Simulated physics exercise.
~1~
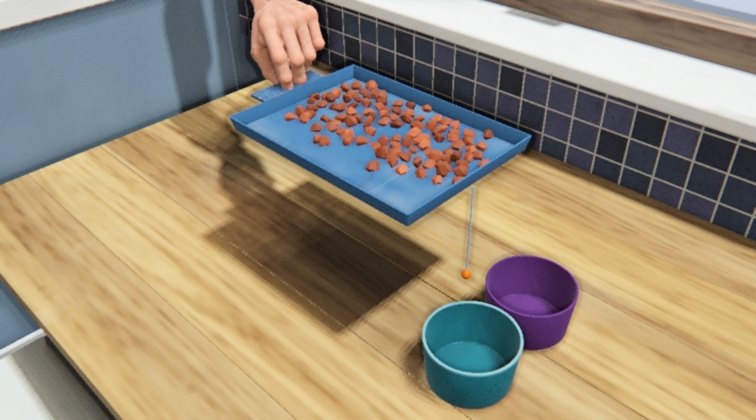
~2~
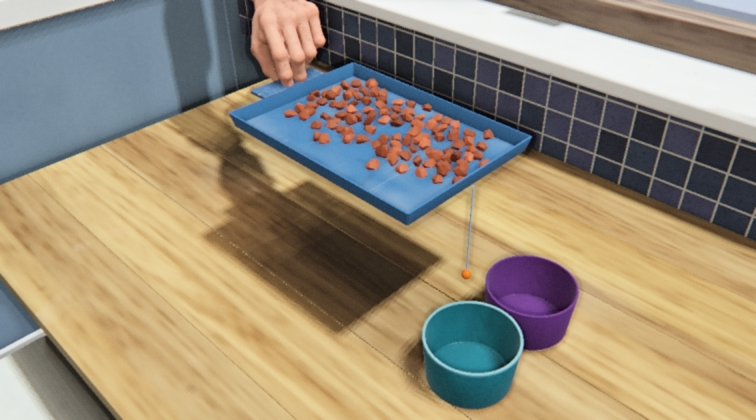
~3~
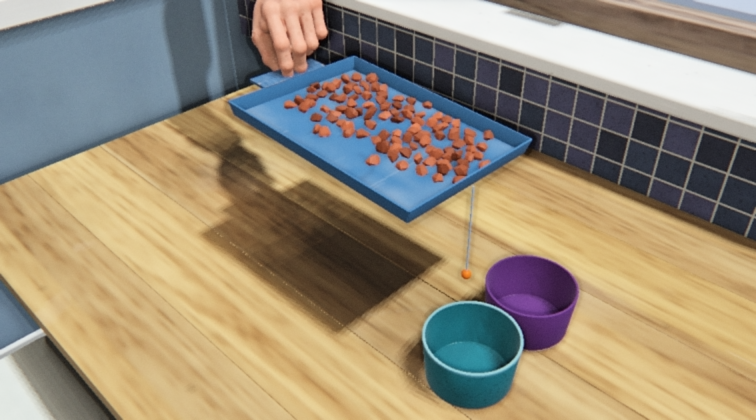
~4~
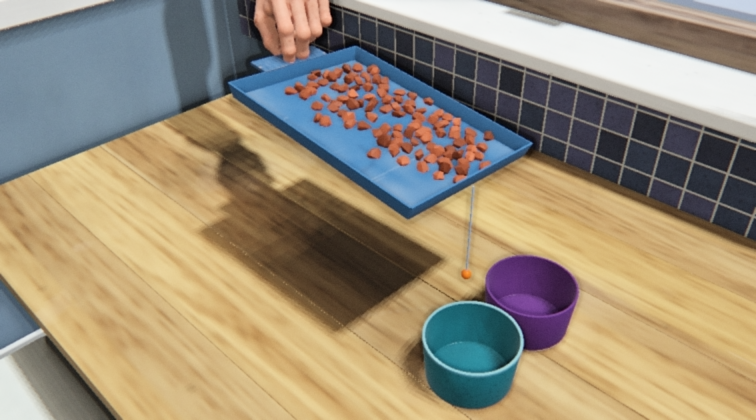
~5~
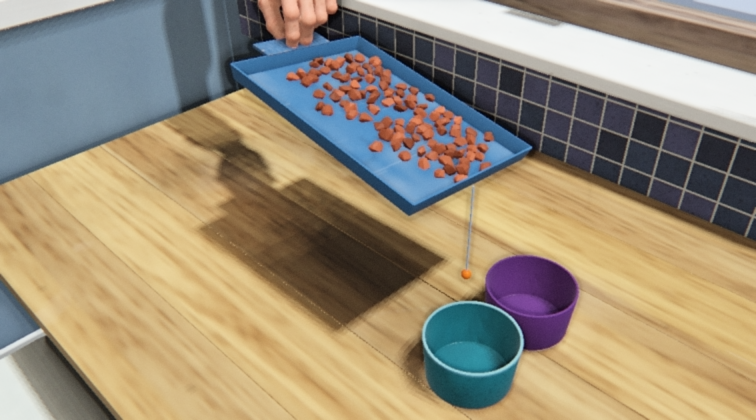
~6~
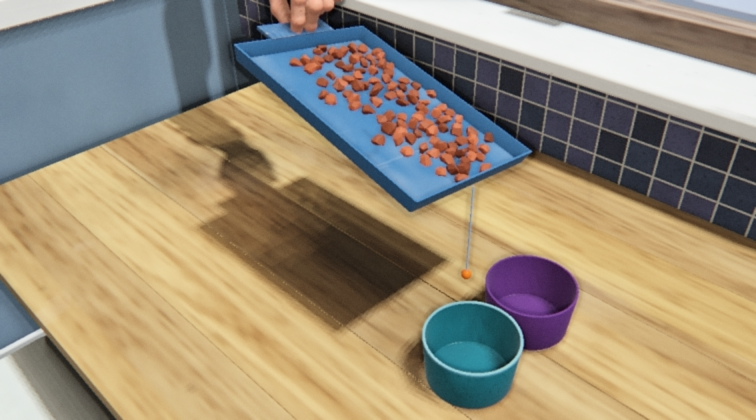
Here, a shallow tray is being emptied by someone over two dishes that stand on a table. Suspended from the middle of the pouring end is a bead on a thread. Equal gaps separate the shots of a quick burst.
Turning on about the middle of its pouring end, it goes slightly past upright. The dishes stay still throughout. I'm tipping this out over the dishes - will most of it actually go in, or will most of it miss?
Most of it will miss.
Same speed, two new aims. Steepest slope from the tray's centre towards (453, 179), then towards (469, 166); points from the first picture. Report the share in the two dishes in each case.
The first try gives close to 90 percent; the next gives 80 percent.
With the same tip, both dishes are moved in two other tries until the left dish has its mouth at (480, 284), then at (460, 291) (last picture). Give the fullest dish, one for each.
The right-hand one the first time, the right-hand one the second.
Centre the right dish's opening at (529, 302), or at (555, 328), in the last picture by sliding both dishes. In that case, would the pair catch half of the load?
Short of half, then short of half.
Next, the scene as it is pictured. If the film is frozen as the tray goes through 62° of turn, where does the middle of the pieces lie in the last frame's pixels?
Look about (485, 131) in the last picture.
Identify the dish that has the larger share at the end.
Fuller at the end: The rightward one.
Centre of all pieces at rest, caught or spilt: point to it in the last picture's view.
Resting centre, last picture - approx. (529, 292).
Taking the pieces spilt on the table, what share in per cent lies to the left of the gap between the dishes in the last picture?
It works out to some 30 per cent.
Just after the last frame, tray tipped steeply; almost all on the tray; just a few in the air.
A moment on, tray tipped past a quarter turn; about a tenth on the tray; roughly a quarter in the right dish; roughly half outside both; about a tenth in the air.
Further on, tray tipped past a quarter turn; roughly a third in the right dish; roughly two thirds outside both.
When it is over, tray tipped past a quarter turn; not one in the left dish; roughly a third in the right dish; roughly two thirds outside both.
